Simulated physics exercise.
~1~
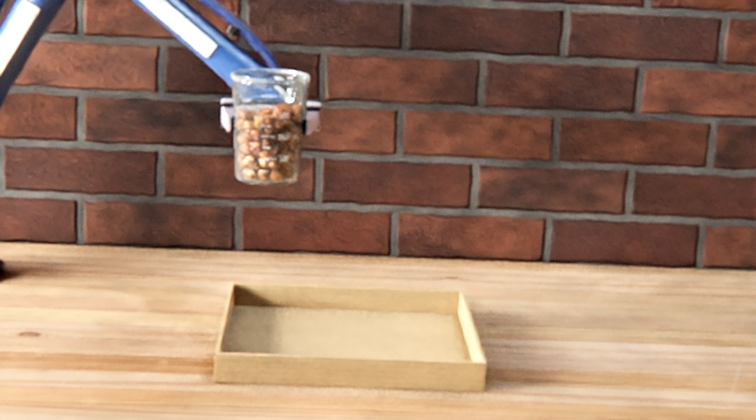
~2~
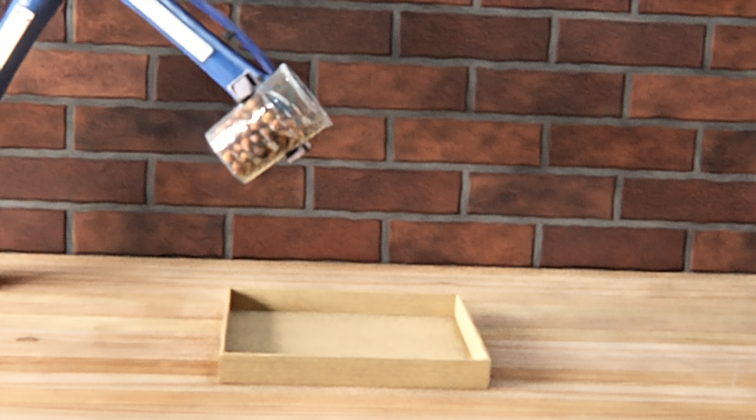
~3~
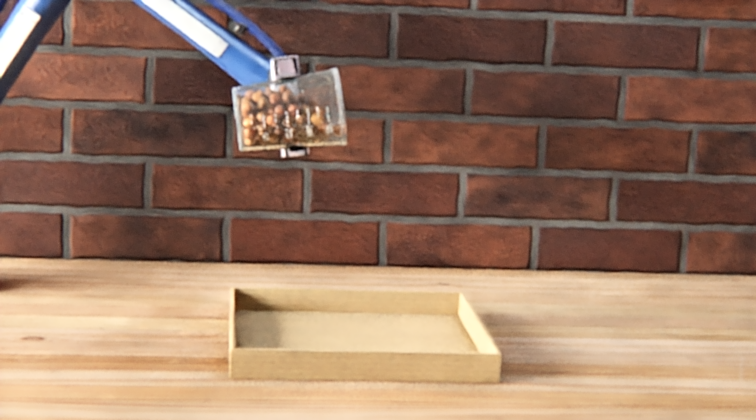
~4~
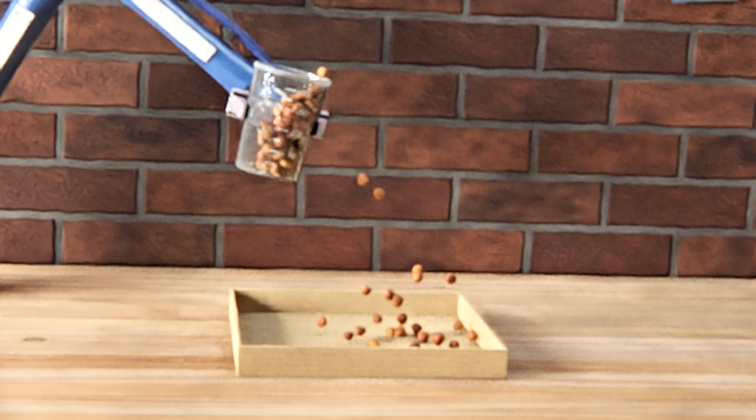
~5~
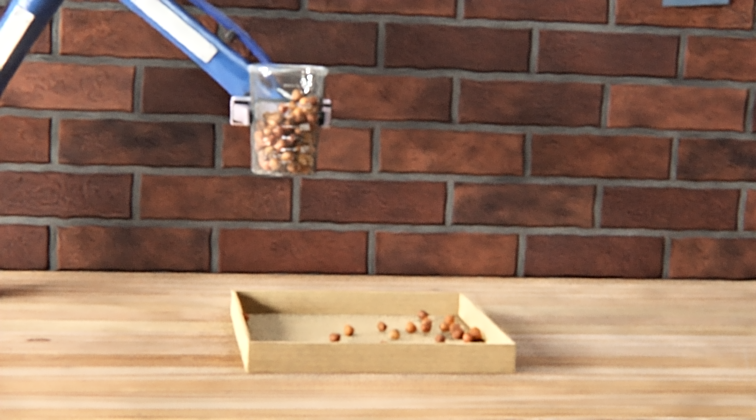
In this clip, a blue robotic arm holds a clear cup of hazelnuts above a shallow tray on a wooden table, tilts it onto its side, and spills some nuts into the tray before returning it upright with most still inside.
